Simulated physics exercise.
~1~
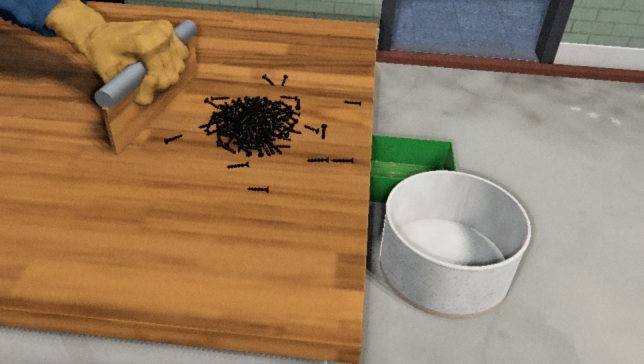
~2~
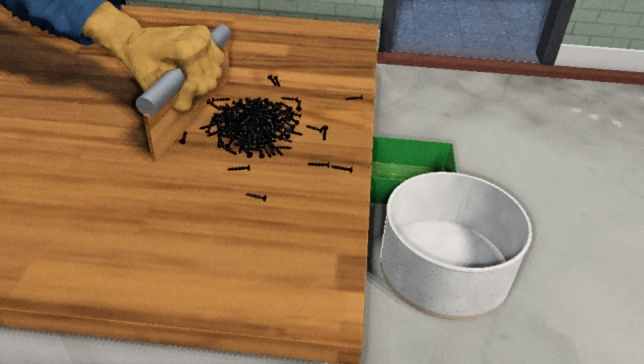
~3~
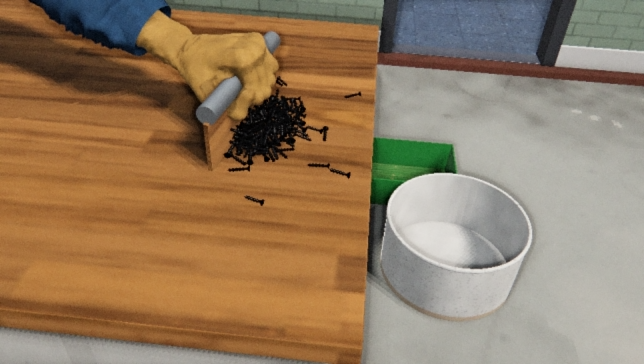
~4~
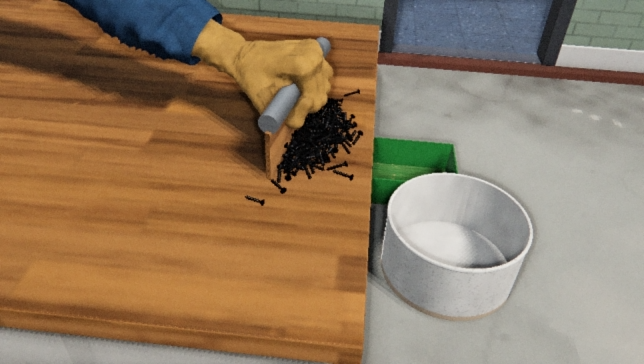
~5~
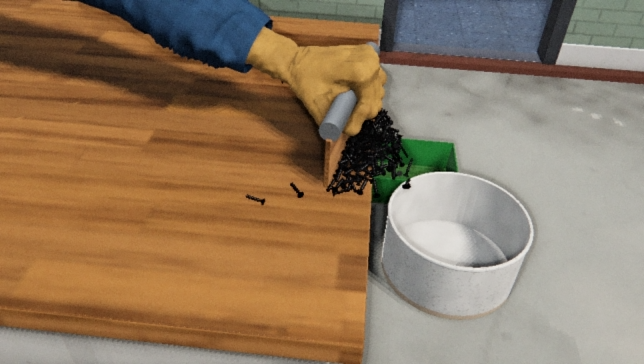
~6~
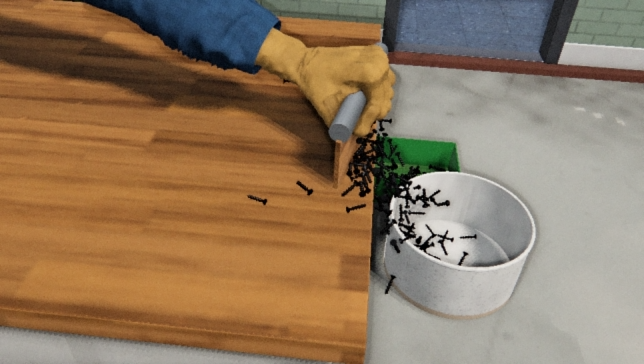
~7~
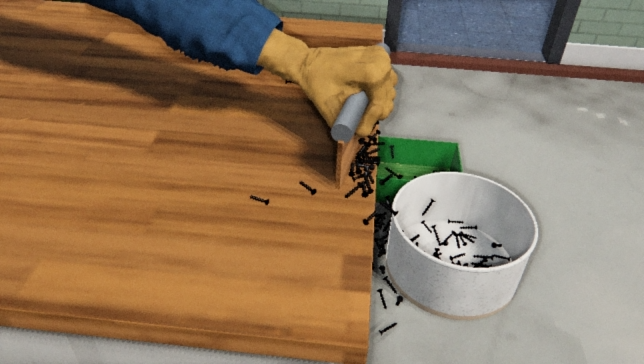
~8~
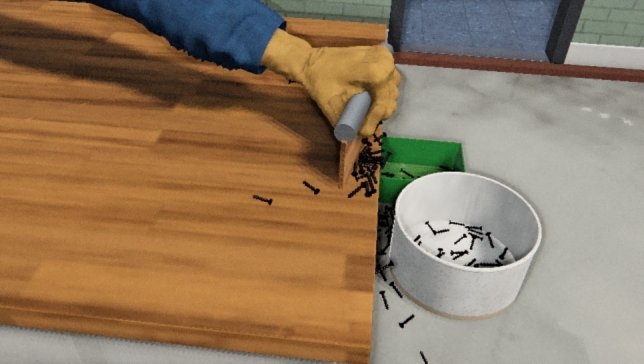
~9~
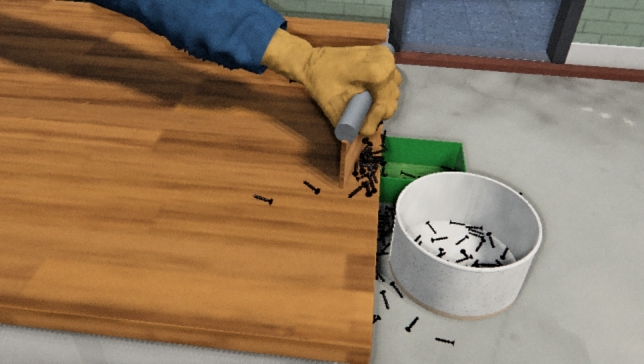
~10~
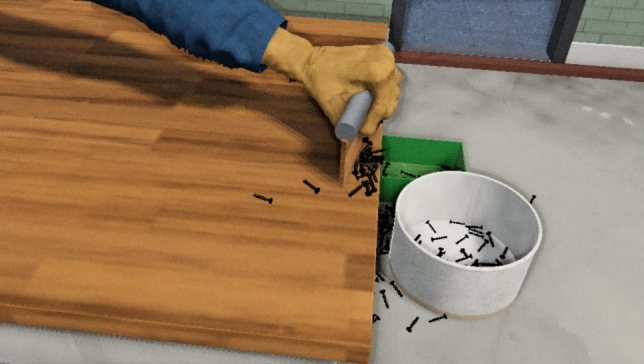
In the video, a gloved hand pushes a scraper rightward across a wooden tabletop, sweeping a pile of black screws over the edge, then stops there; some land in a white pot, many fall outside it, and a few remain on the table.
